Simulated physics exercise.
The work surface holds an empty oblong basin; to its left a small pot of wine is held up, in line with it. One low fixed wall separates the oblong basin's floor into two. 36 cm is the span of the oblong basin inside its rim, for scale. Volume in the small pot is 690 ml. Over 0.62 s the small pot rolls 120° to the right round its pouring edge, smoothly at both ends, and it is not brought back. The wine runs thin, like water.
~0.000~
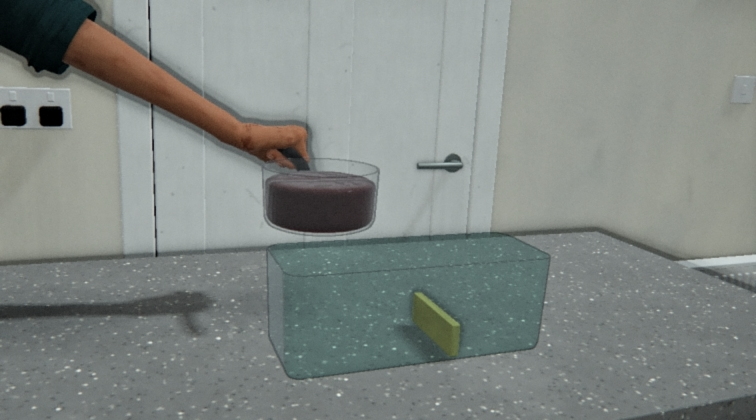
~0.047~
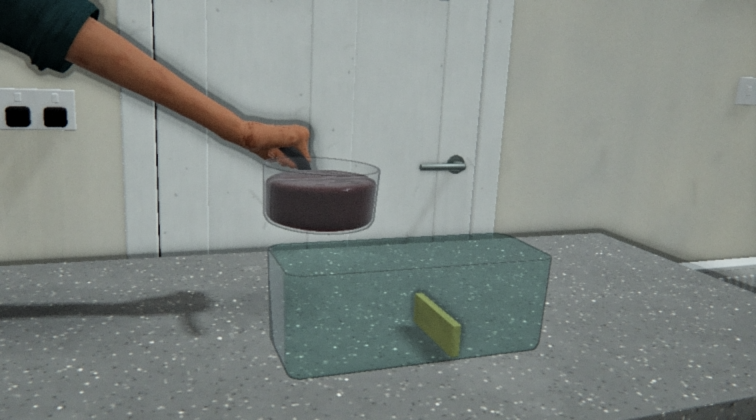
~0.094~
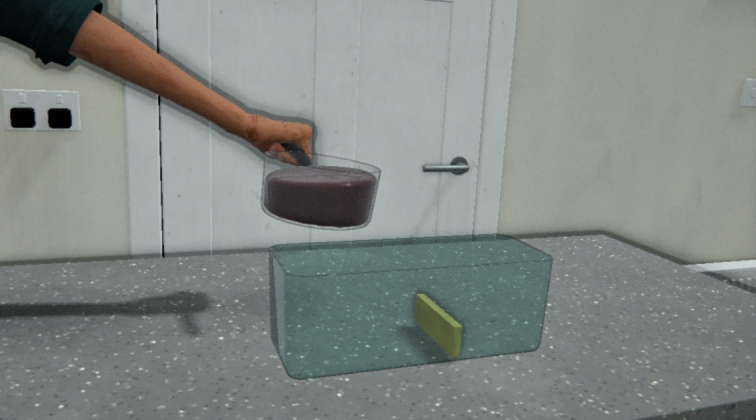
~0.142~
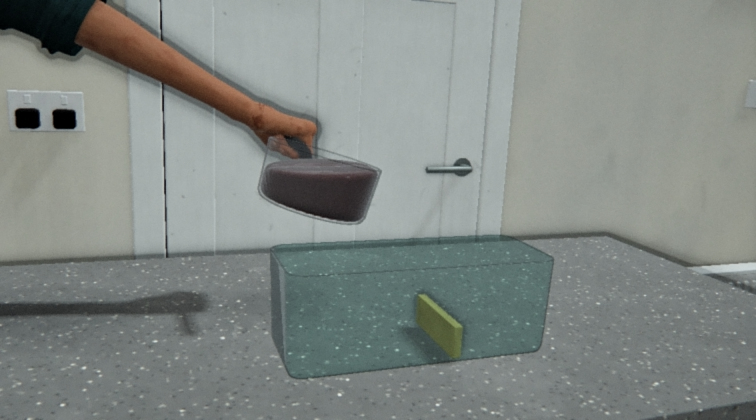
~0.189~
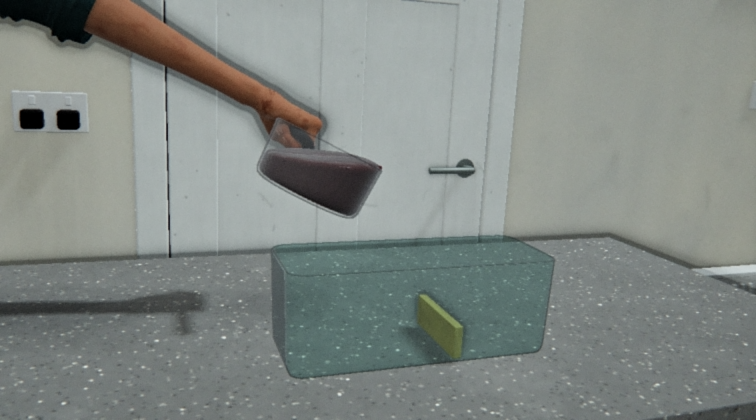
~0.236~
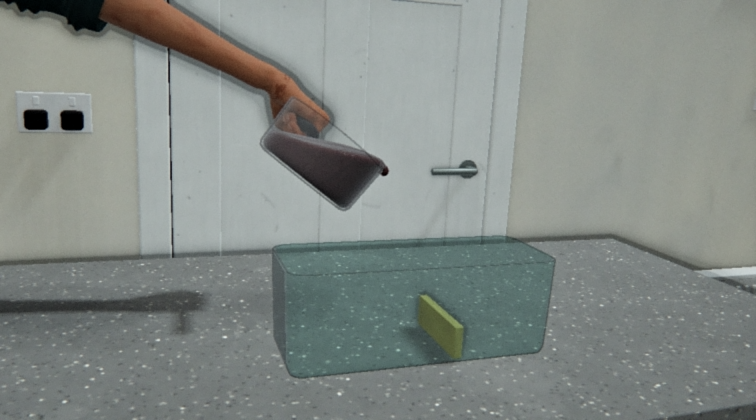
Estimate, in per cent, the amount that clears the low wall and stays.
Roughly 56 percent.
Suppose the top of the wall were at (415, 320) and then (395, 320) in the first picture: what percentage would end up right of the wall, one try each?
In turn about 60 and 70 per cent.
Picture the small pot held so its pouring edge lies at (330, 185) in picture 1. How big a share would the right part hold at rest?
It would then come to around 15 percent.
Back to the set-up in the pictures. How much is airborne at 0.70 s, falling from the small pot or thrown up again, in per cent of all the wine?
Roughly 7 %.
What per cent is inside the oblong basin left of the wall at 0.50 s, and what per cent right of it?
About 10 left, 4 right.
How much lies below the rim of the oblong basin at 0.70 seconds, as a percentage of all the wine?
Some 92 percent.
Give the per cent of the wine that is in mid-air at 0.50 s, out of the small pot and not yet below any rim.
Roughly 62 percent.
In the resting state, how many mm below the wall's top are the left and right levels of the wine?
Left roughly 34 mm; right roughly 18 mm.
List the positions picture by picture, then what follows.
Tilt 0°; pouring edge (375, 168); surface from (265, 181) to (370, 179); the oblong basin's rim runs from (275, 262) to (527, 245); the wall's top is at (436, 309), in the first picture.
Tilt 2°; pouring edge (376, 169); surface from (266, 181) to (371, 177), in the second picture.
Tilt 7°; pouring edge (376, 169); surface from (266, 177) to (372, 173), in the third picture.
Tilt 15°; pouring edge (377, 170); surface from (265, 168) to (374, 167), in the fourth picture.
Tilt 25°; pouring edge (377, 170); surface from (264, 154) to (376, 165); 1 per cent is over the edge, in the fifth picture.
Tilt 38°; pouring edge (377, 170); surface from (265, 133) to (366, 155); 3 per cent is over the edge, in the sixth picture.
After 0.50 s the tilt is 109° and 24 per cent is still to pour, 10 is left of the wall and 4 right of it.
After 0.70 s the tilt is 120° and 0 per cent is still to pour, 16 is left of the wall and 76 right of it.
After 0.90 s the tilt is 120° and 1 per cent is still to pour, 26 is left of the wall and 52 right of it.
After 1.12 s the tilt is 120° and 0 per cent is still to pour, 37 is left of the wall and 57 right of it.
In the end 38 per cent lies left of the wall, 56 right of it and 6 outside.
